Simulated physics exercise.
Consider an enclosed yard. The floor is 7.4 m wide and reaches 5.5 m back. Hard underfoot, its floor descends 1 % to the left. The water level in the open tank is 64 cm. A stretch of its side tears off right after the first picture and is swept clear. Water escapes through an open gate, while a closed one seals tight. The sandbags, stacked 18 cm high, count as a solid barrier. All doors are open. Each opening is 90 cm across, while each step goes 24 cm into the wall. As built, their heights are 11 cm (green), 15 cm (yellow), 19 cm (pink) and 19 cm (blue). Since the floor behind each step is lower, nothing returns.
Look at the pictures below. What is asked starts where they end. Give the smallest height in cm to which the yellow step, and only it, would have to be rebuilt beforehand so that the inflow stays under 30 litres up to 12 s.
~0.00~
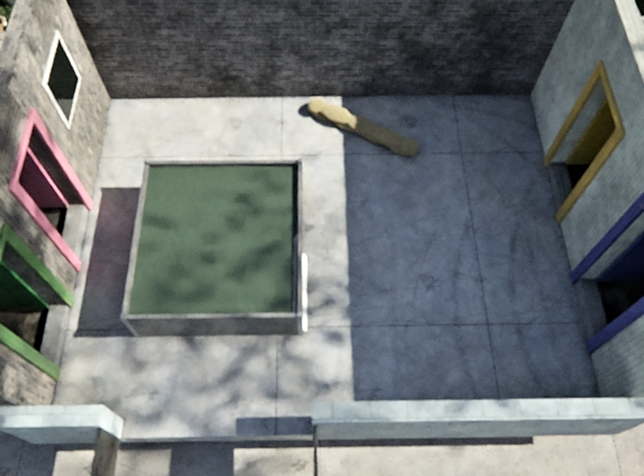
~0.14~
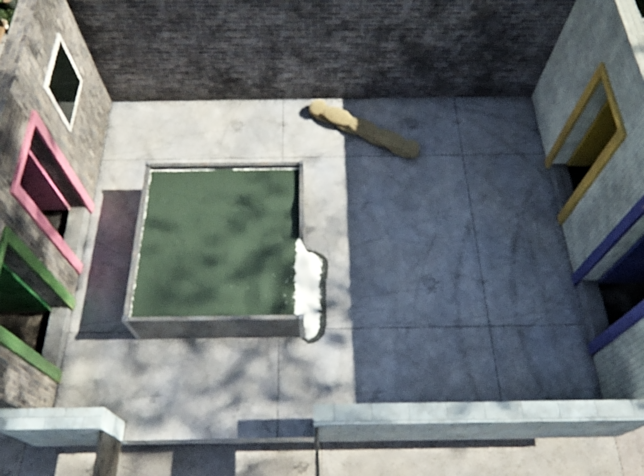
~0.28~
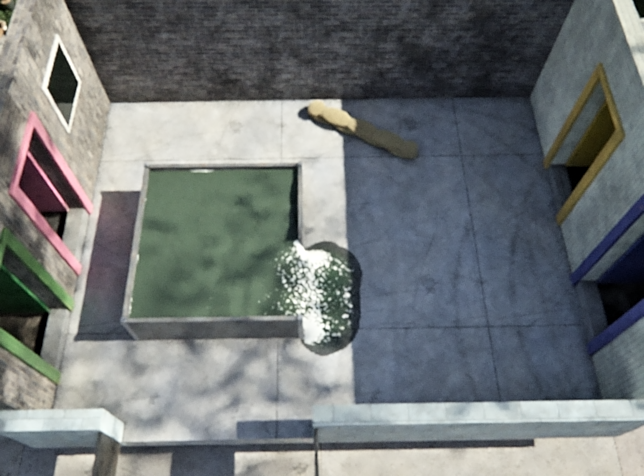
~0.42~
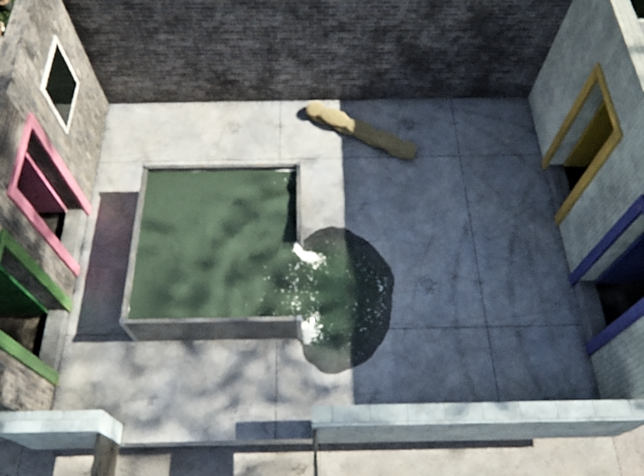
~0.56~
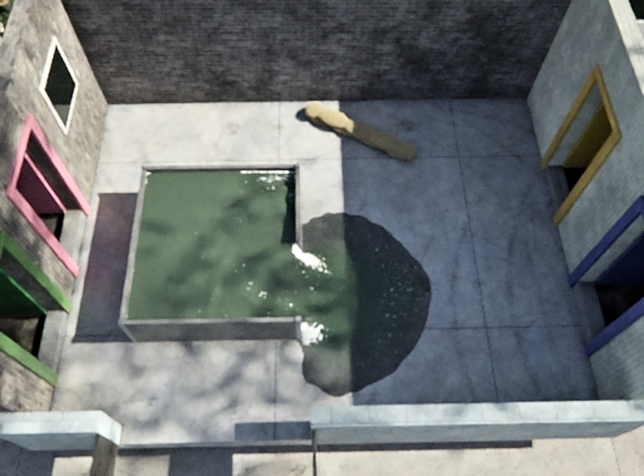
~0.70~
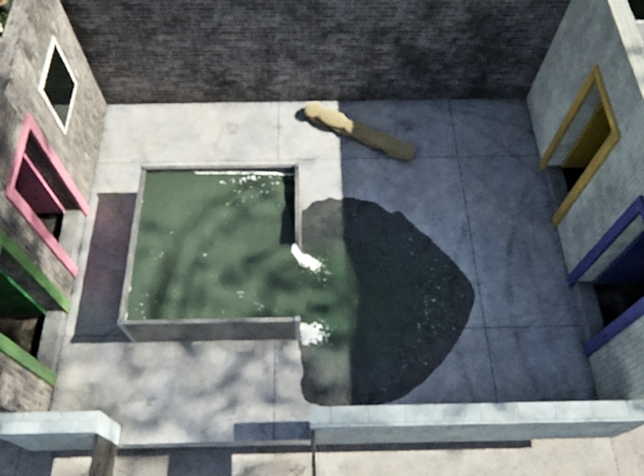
Roughly 11.5 cm.
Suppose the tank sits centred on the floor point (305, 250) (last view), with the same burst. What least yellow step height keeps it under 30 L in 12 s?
Then about 12.0 centimetres at the least.
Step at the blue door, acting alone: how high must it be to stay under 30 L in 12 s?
Blue - roughly 21 cm.
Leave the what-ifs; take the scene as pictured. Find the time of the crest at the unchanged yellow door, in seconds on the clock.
I'd say near 2.8 seconds.
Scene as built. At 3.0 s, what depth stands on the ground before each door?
Centimetres: Green = 0, yellow = 17, pink = 0, blue = 29.
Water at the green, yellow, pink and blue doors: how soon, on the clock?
For green it's 8.0 s, for yellow 1.8 s, for pink 8.0 s, and for blue 1.1 s.
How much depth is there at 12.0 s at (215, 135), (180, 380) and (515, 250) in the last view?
Close to 4, 2 and 10 cm, one after the other.
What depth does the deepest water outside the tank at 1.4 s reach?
About 38 cm.
After 1.4 s water covers 35 % of the floor, deepest (38 cm) near (304, 318); it has not reached the yellow door.
After 3.0 s water covers 45 % of the floor, deepest (36 cm) near (543, 388); 17 cm at the yellow door, 1 litre in over its 15 cm step.
After 12.0 s water covers 95 % of the floor, deepest (16 cm) near (303, 221); 10 cm at the yellow door, 5 litres in over its 15 cm step.
At the yellow door as built, the water arrived by 1.8 s and peaked near 18 cm at 2.8 s.
Run again over the same 12 s with other heights there, 64 litres in over 9.5 cm, 16 litres over 13 cm. The limit of 30 litres is kept from about 11.5 cm up.
